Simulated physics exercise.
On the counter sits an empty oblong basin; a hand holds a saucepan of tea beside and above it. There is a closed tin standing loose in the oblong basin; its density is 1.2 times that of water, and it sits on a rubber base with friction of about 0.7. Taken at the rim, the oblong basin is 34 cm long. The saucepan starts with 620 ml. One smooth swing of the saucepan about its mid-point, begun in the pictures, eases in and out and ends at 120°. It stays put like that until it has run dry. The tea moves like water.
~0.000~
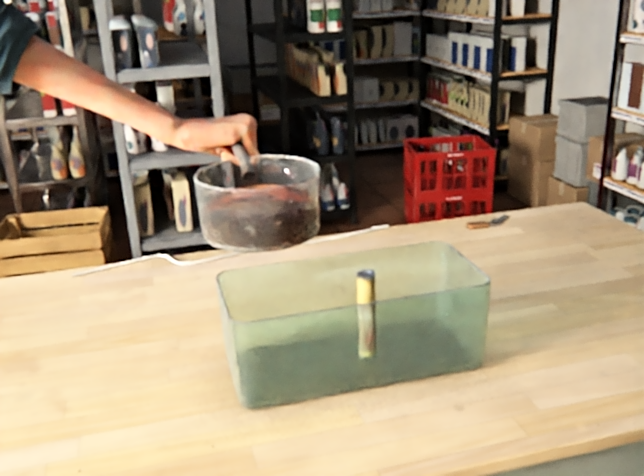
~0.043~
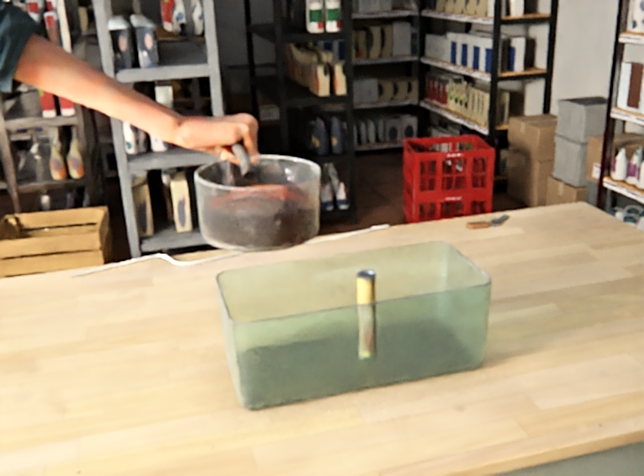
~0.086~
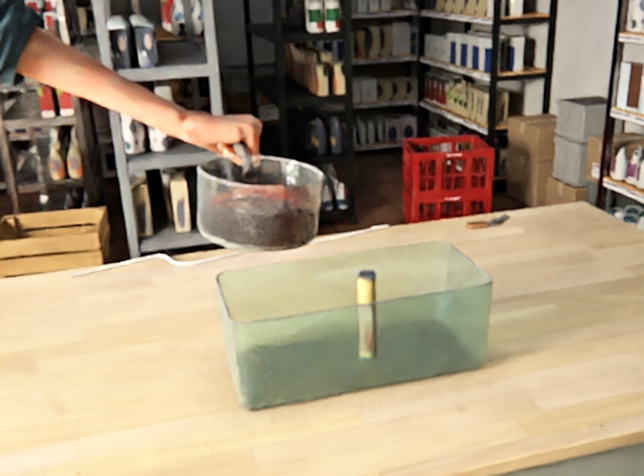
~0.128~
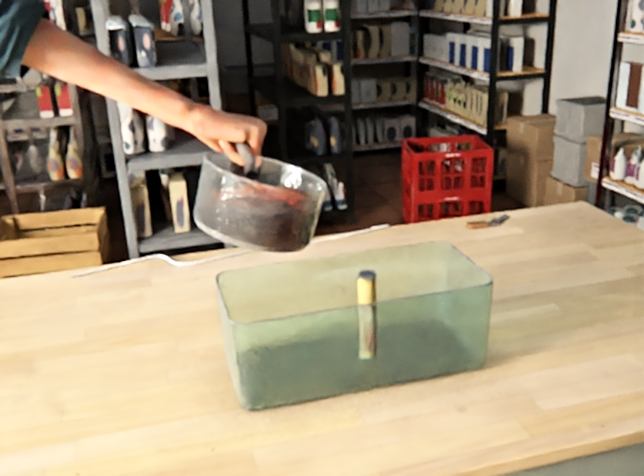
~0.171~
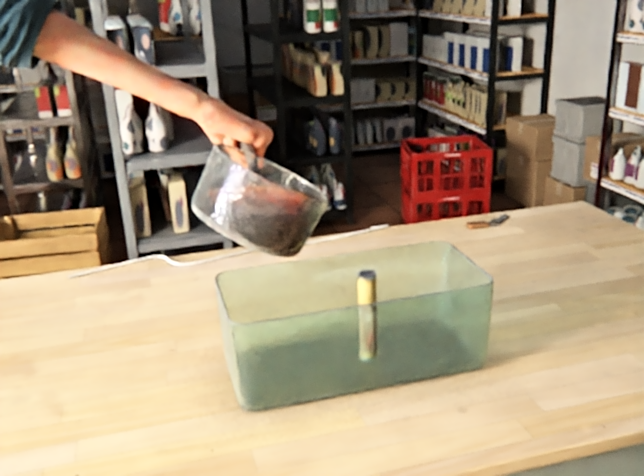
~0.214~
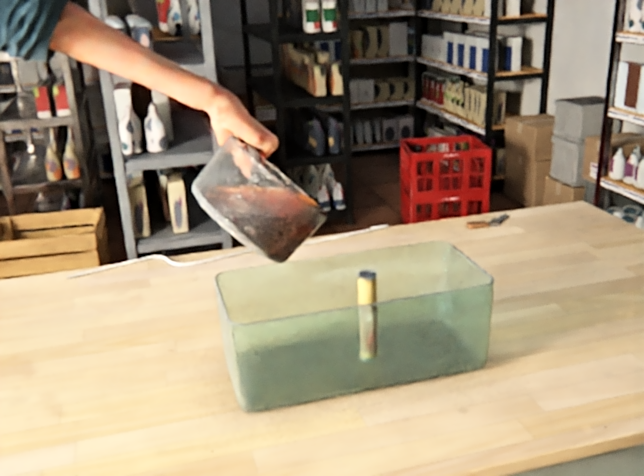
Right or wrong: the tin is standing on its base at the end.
Wrong, it is lying on its side.
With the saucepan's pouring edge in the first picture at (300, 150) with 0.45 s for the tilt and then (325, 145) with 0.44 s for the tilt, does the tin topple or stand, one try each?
Trial 1 - tin stays standing; trial 2 - tin tips.
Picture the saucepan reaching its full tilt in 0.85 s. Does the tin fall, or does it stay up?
Result: Tin still standing.
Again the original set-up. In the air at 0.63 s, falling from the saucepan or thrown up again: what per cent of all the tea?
Near 4 in a hundred.
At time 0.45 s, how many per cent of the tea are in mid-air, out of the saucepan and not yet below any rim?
Some 28 per cent.
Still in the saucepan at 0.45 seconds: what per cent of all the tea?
Roughly 14 %.
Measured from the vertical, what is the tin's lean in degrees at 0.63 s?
Some 10°.
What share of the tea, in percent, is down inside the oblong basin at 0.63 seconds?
Near 96 per cent of the total.
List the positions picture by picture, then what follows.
In the first picture, it leans 0°; its right rim is at (317, 167); the tea meets the walls at (201, 207) and (314, 194); the oblong basin's rim runs from (222, 298) to (468, 262); the tin's top is at (366, 278).
In the second picture, it leans 2°; its right rim is at (318, 169); the tea meets the walls at (201, 207) and (314, 194).
In the third picture, it leans 8°; its right rim is at (321, 174); the tea meets the walls at (200, 205) and (315, 195).
In the fourth picture, it leans 18°; its right rim is at (324, 184); the tea meets the walls at (198, 204) and (316, 197).
In the fifth picture, it leans 30°; its right rim is at (325, 198); the tea meets the walls at (196, 199) and (318, 198).
In the sixth picture, it leans 45°; its right rim is at (322, 214); the tea meets the walls at (196, 189) and (316, 202); 1 per cent is over the edge.
Then, 0.45 s in, the tilt is 116° and 13 per cent is still to pour; the tin stands where it began.
Then, 0.63 s in, the tilt is 120° and 1 per cent is still to pour; the tin leans 11°.
Then, 0.81 s in, the tilt is 120° and 0 per cent is still to pour; the tin leans 32°.
Then, 1.01 s in, the tilt is 120° and 0 per cent is still to pour; the tin lies on its side.
Finally, the tin lies on its side.
